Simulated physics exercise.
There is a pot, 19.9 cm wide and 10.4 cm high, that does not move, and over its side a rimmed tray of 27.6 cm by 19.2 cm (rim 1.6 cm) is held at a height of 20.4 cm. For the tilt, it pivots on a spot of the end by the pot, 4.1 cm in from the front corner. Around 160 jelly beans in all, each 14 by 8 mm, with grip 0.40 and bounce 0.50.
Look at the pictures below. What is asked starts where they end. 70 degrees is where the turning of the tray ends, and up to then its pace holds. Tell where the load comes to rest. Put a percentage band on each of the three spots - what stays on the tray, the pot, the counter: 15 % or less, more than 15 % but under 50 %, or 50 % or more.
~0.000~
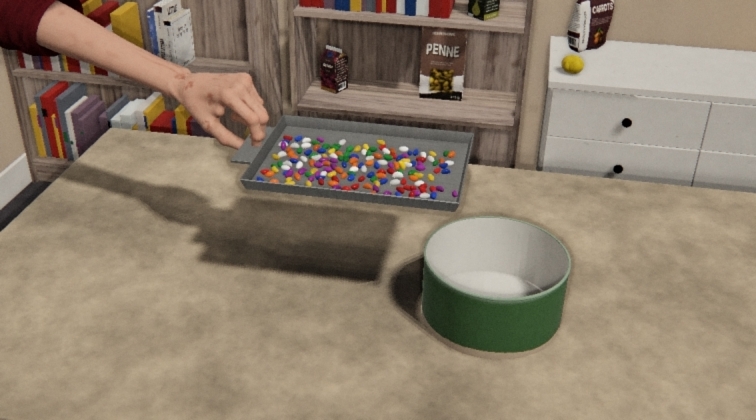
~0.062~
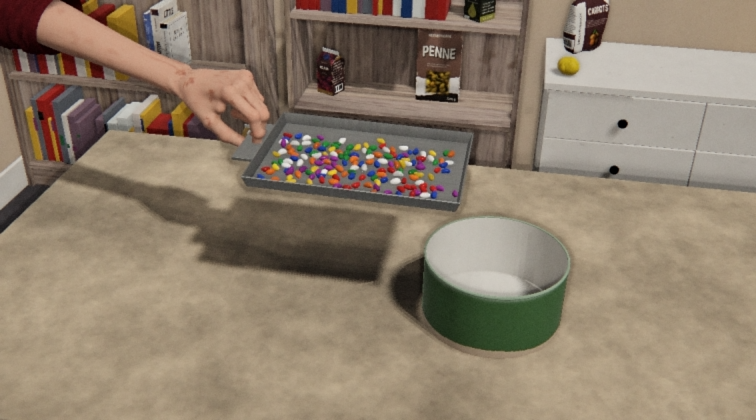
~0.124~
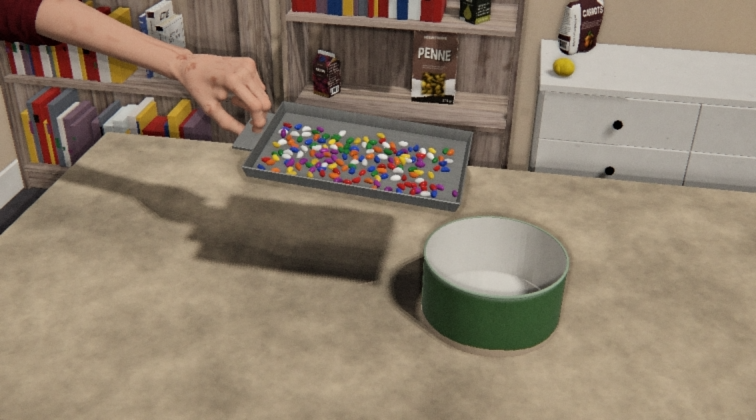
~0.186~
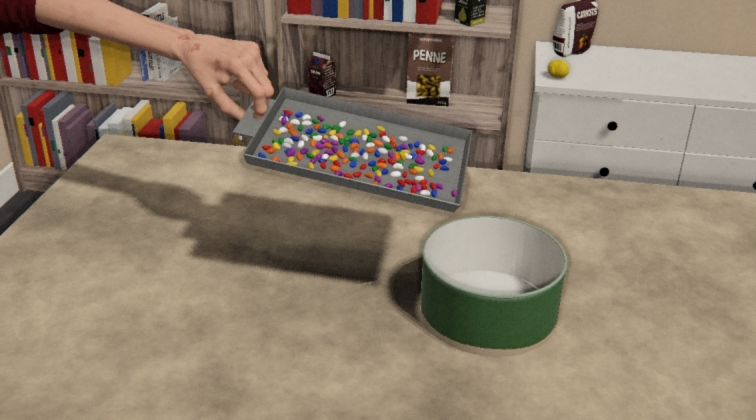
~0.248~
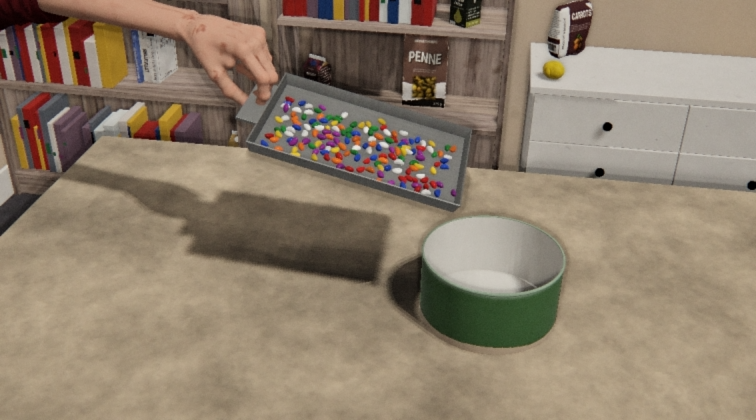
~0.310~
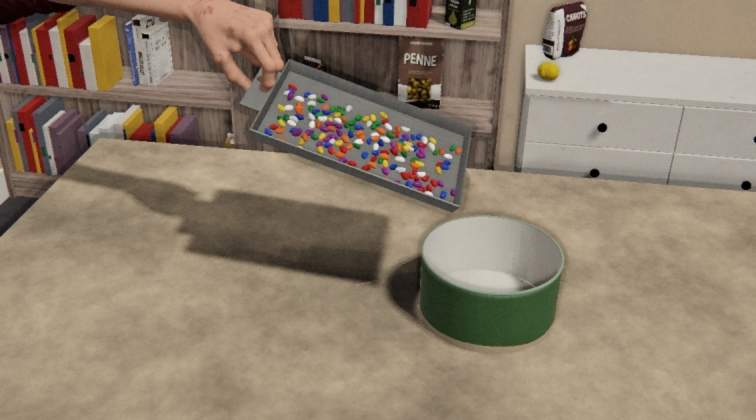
Left on the tray: In between; pot: 50 % or more; counter: Up to 15 %.
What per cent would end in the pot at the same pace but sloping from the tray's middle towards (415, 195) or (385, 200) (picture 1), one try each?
About 65 and 15 per cent.
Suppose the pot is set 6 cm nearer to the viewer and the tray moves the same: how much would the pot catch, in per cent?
In that setup it would come to near 70 per cent.
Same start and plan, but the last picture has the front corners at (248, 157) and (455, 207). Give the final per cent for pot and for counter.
Pot: 35, counter: 55.
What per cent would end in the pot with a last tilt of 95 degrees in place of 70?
Around 95 in a hundred.
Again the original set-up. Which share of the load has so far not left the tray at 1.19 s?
About 35% of the load.
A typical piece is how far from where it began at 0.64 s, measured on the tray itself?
Roughly 8 cm.
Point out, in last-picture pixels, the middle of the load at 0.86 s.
The middle of the load should be at about (464, 186) by then.
After 0.64 s, tilt 44 degrees; the tray holds 100 %, the pot 0 %.
After 0.86 s, tilt 61 degrees; the tray holds 80 %, the pot 5 %.
After 1.19 s, tilt 70 degrees; the tray holds 35 %, the pot 55 %.
By 2.3 s all is still; tray 30 %, pot 65 %, counter 5 %.
